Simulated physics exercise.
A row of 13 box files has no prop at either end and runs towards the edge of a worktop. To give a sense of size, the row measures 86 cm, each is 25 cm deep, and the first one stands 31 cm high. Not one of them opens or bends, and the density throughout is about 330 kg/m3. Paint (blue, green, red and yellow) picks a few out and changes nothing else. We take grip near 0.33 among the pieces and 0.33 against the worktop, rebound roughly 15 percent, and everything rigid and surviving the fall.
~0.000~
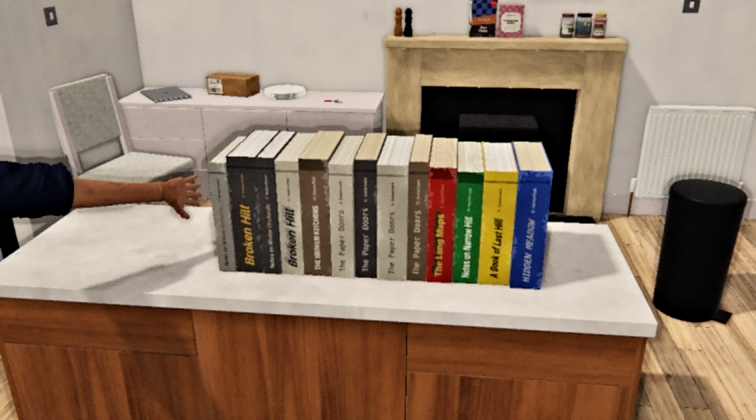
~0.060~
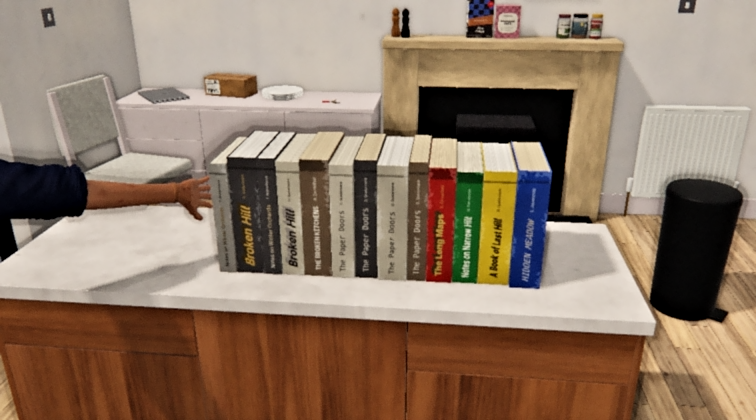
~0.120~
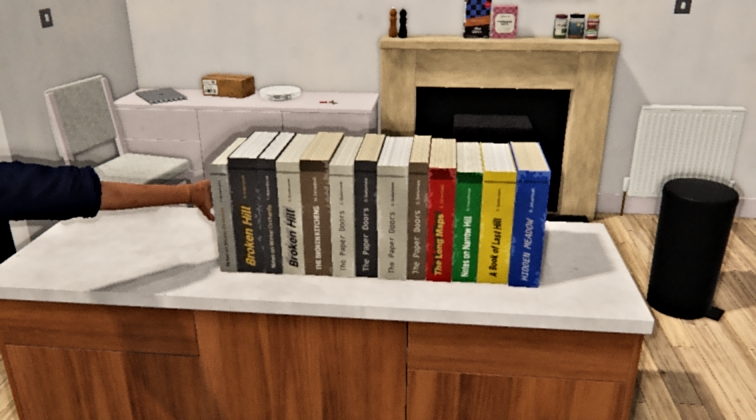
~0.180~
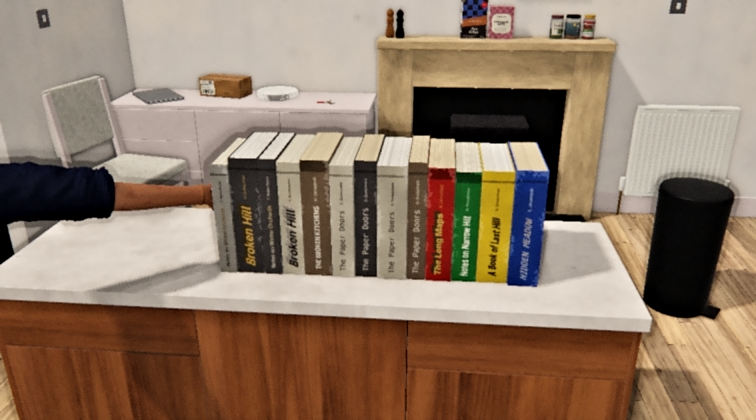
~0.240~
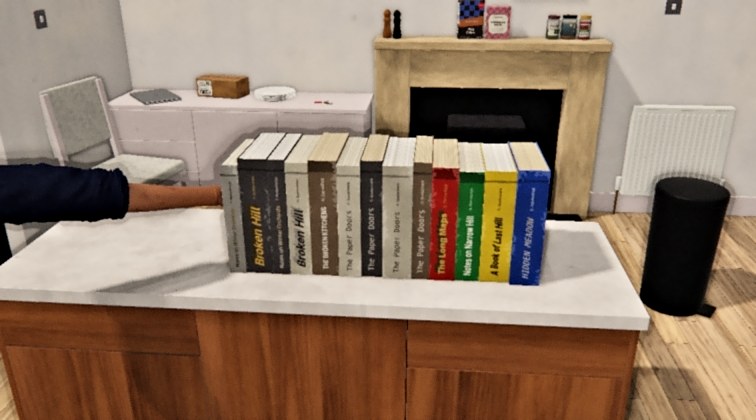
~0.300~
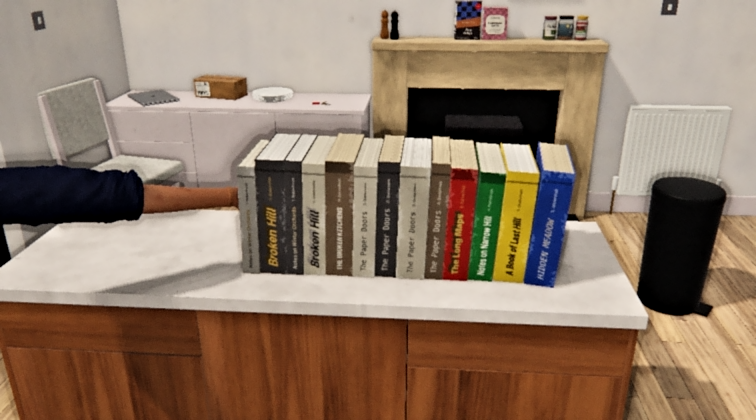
A hand reaches in from the left and pushes a row of books slightly right.
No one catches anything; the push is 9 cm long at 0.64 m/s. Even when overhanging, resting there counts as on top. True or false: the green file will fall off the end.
False.
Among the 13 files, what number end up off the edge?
The total is 1.
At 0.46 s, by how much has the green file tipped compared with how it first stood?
Near 20 degrees from where it started.
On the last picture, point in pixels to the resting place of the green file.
In the final view it ends up around pixel (564, 226).
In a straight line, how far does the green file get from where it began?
Close to 30 cm, start to finish.
After 0.36 s, none of the 13 files off the edge, 13 disturbed; green file leaning 6°; blue file leaning 10°.
After 0.46 s, none of the 13 files off the edge, 13 disturbed; green file leaning 18°; blue file leaning 31°.
After 0.72 s, none of the 13 files off the edge, 13 disturbed; green file leaning 36°; blue file upside down.
After 1.06 s, 1 of the 13 files off the edge; green file leaning 54°; yellow file on its side.
By the end (1.3 s), 1 of the 13 files off the edge; green file leaning 54°; yellow file on its side; blue file on its side. As the last picture would show them, middles, green file near (564, 226), yellow file near (619, 254).
